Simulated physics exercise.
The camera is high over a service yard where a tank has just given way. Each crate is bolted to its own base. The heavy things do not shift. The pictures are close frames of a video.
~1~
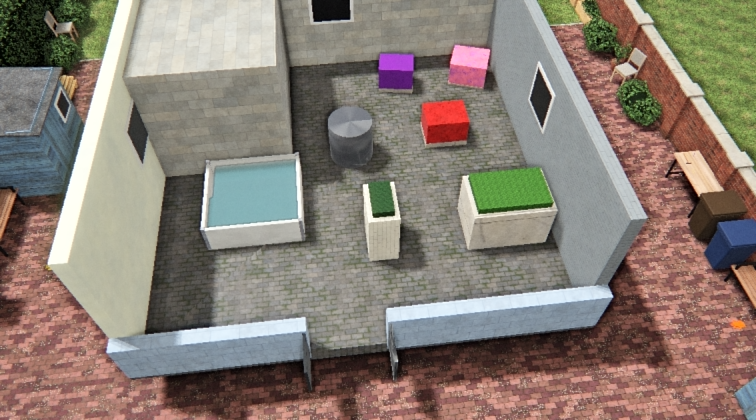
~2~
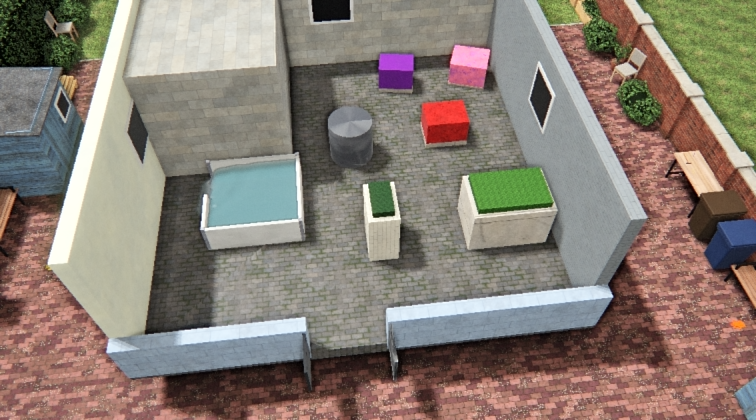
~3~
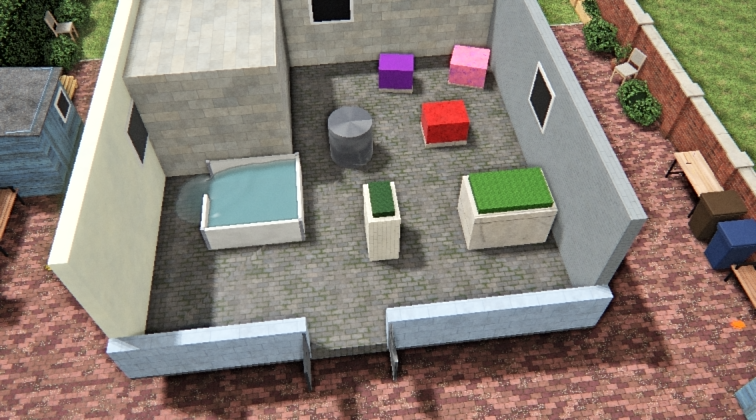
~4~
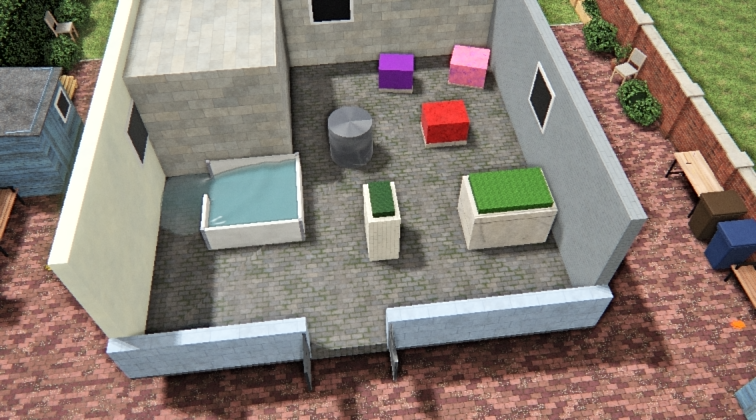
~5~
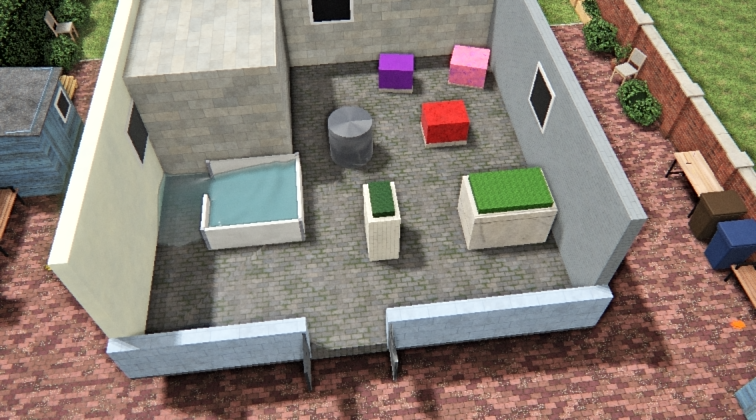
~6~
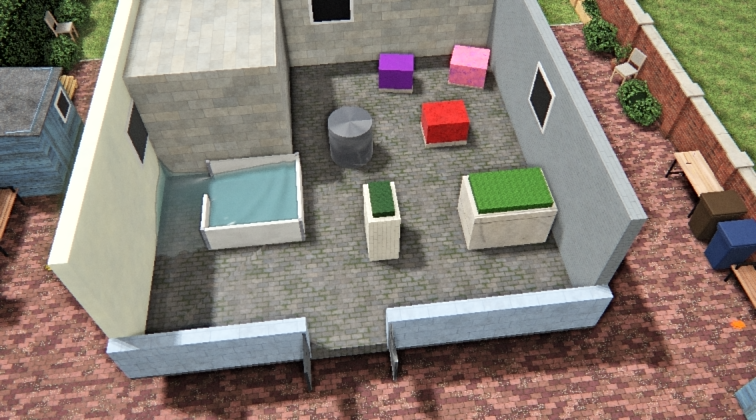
A white-walled tank of blue-green water stands on the left of a grey paved yard, seen from high above, between a cream wall and low pale-blue front walls. A grey cylinder, green-topped planters, and red, purple and pink boxes stand around the middle and right. The tank's left side opens and water pours out, spreading across the paving to the cream wall, while the camera stays still.
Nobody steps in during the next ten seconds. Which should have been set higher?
One by one: The red crate escapes dry; the pink crate escapes dry; the purple crate escapes dry.
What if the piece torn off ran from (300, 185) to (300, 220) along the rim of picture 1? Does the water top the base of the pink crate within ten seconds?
Then: The pink crate is soaked.
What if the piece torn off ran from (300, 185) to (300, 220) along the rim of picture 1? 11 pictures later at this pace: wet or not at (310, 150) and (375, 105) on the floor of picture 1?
As listed: No water, dry.
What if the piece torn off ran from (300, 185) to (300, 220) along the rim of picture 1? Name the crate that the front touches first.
It is the red crate.
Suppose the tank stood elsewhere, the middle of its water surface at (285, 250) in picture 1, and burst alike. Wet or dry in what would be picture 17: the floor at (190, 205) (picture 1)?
Answer: Awash.
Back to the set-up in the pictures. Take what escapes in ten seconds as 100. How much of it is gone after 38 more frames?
Near 40 in a hundred.
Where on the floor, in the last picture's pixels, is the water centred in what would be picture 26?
Roughly at (233, 231).
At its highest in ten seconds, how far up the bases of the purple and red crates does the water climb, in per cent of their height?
About 10 and 0 per cent.
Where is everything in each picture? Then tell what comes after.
The first frame shows the water tank at (253, 193) is whole and still.
In the second frame, the front is at a hidden place, out from the gap at (213, 193).
In the third frame, water pours out at (214, 193) and has run to (180, 212).
In the fourth frame, water pours out at (214, 194) and has run to (161, 221).
In the fifth frame, the front is at (158, 239), out from the gap at (214, 193).
In the sixth frame, the front is at (156, 252), out from the gap at (213, 193).
A moment on, water covers 5 % of the floor; the red crate not reached, the pink crate not reached, the purple crate not reached.
Next, water covers 15 % of the floor; the red crate not reached, the pink crate not reached, the purple crate not reached.
Then, water covers 25 % of the floor; the red crate not reached, the pink crate not reached, the purple crate not reached.
Later, water covers 50 % of the floor; the red crate not reached, the pink crate not reached, the purple crate not reached.
In the end, water covers 65 % of the floor; the red crate stayed above the water, the pink crate stayed above the water, the purple crate stayed above the water.
